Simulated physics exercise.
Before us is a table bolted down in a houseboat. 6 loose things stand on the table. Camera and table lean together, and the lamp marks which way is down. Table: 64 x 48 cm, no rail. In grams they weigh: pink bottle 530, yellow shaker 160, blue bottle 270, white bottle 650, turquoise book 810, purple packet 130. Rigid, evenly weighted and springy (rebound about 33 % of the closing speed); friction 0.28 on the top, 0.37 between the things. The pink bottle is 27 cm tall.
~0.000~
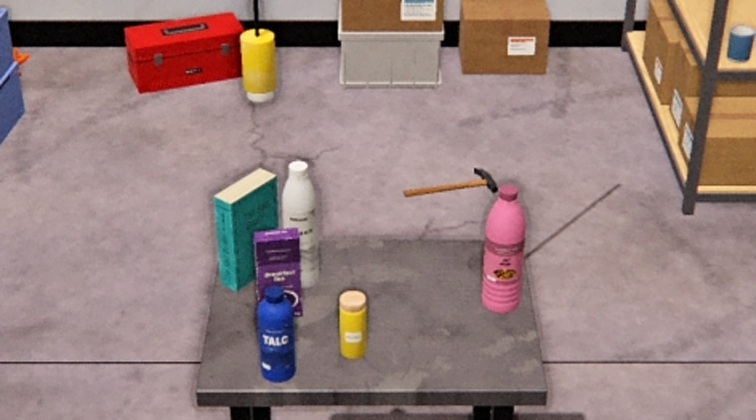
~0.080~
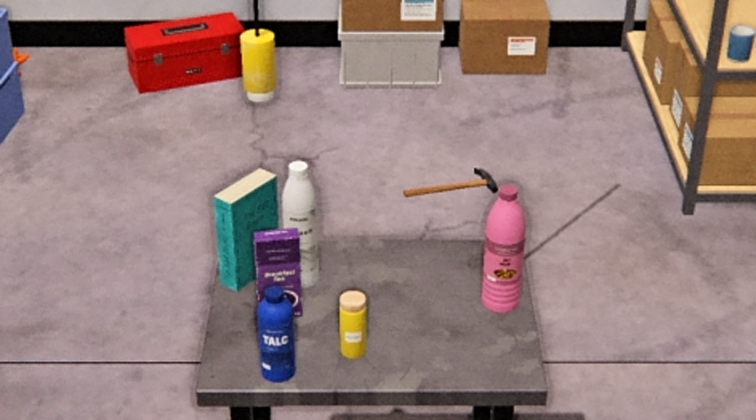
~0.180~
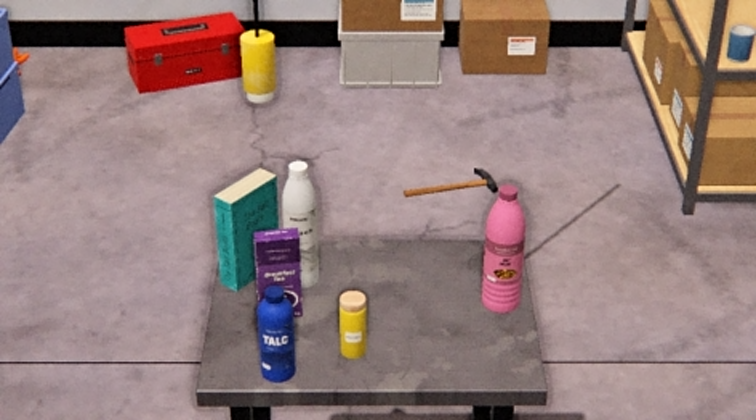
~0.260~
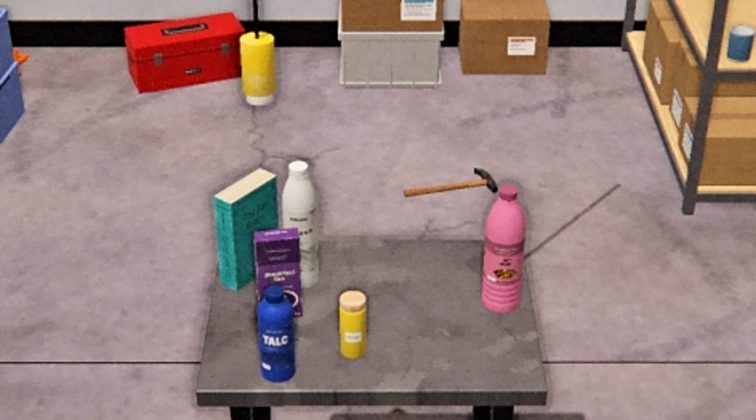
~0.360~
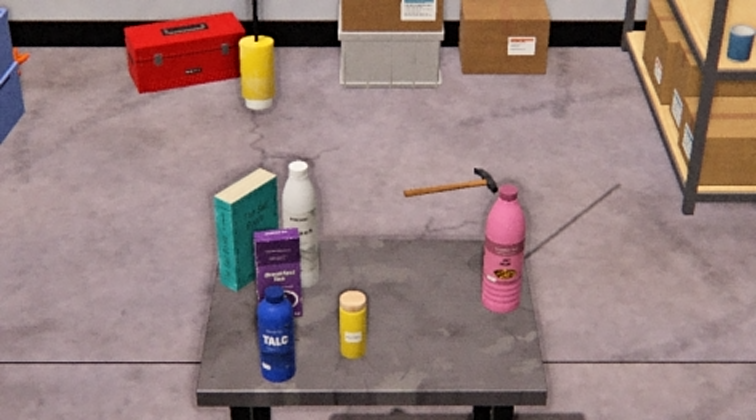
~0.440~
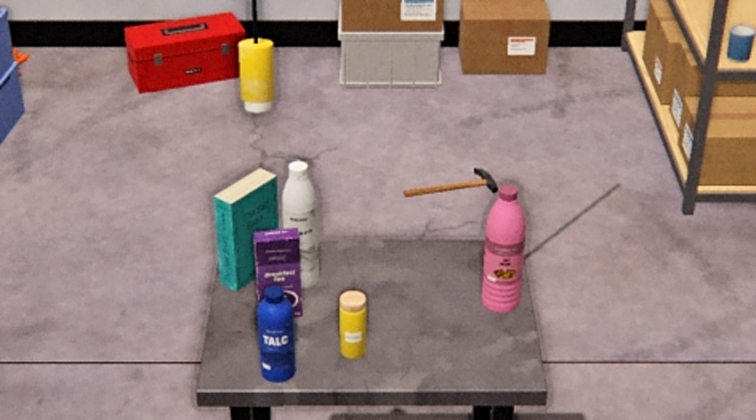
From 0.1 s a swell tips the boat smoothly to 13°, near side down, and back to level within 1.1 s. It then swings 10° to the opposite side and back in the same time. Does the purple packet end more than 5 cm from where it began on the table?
The purple packet gets shifted.
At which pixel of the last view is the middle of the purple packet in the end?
Around (283, 313).
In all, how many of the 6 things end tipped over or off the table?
1 of them.
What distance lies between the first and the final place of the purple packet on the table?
Some 8 cm.
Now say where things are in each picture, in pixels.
The first frame shows boat level; purple packet (279, 275); pink bottle (505, 248).
The second frame shows boat level; blue bottle (277, 333); white bottle (300, 225).
The third frame shows boat level; turquoise book (248, 230); pink bottle (505, 248).
The fourth frame shows boat heeled 3°, near side down; yellow shaker (353, 325); blue bottle (277, 333).
The fifth frame shows boat heeled 6°, near side down; white bottle (300, 225); turquoise book (248, 230).
The sixth frame shows boat heeled 9°, near side down; purple packet (279, 275); pink bottle (505, 248).
Around 0.94 s, boat heeled 6°, near side down; purple packet tipped 26° against what carries it near (281, 289).
Around 1.24 s, boat level; purple packet tipped 45° against what carries it near (282, 301).
Around 1.44 s, boat heeled 4°, far side down; purple packet on its side near (283, 319).
Around 1.64 s, boat heeled 9°, far side down; purple packet on its side near (283, 313).
Finally (2.8 s), on their side or leaning hard on the table, purple packet; the other 5 still in place (within 5 cm). Final places as that camera would see them, purple packet near (284, 313).
